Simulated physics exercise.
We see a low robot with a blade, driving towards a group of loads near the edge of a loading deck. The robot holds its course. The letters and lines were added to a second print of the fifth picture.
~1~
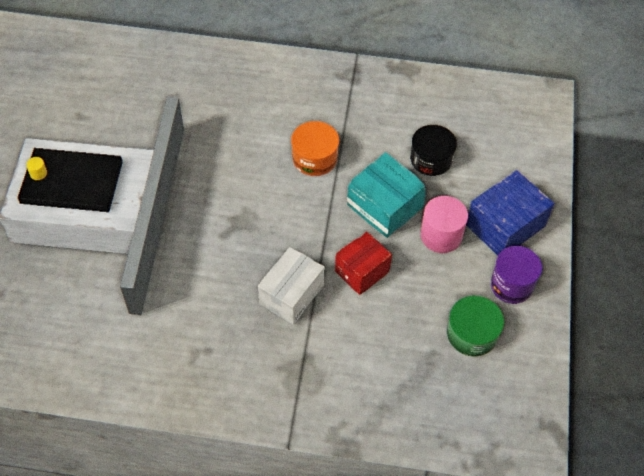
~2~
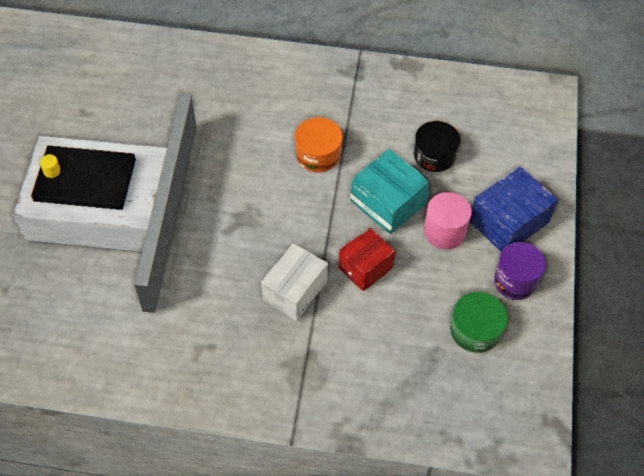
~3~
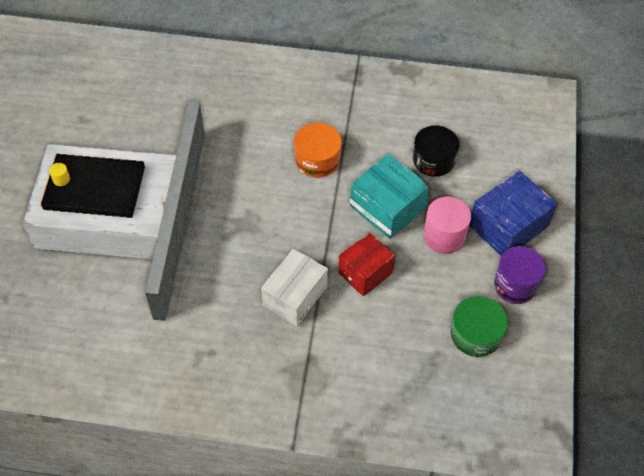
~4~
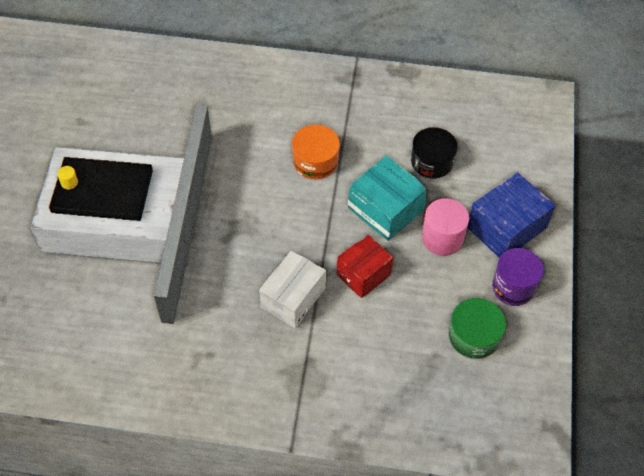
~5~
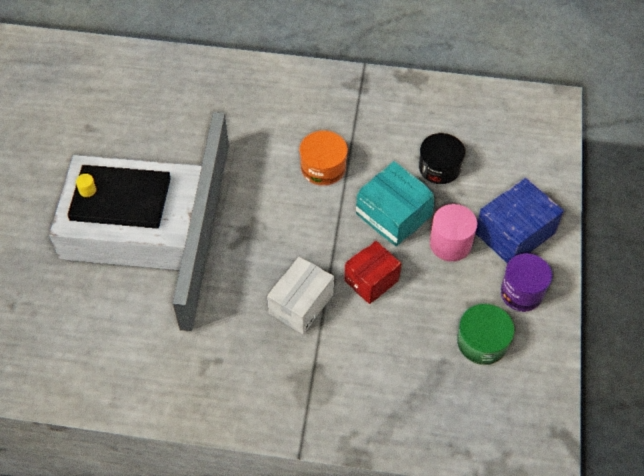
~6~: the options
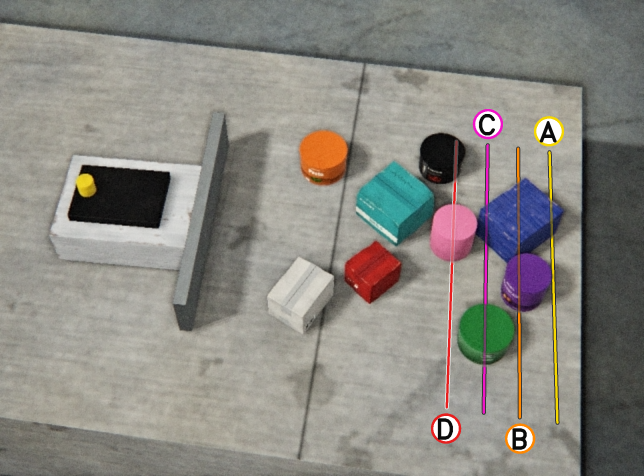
A low white robot with a grey upright blade crept slowly to the right across a grey deck, while the colourful boxes and round pails ahead of it stayed where they were, untouched.
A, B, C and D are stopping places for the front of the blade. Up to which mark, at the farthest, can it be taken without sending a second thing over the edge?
The farthest such stop is C.
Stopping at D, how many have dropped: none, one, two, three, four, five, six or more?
By then, none.
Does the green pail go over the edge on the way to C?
No.
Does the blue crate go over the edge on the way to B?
Yes.
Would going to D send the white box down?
By then, no.
On the copy, A at (553, 276); B at (519, 272); C at (486, 268); D at (452, 263).
On C. First, robot (227, 208); orange pail (343, 160); white box (323, 294).
Then, robot (330, 221); pink canister (473, 253); black pail (478, 156).
Finally, robot (411, 231); blue crate (580, 219); purple pail (580, 304); none fallen.
By contrast, A drops four; B drops four; D is within the limit but short.
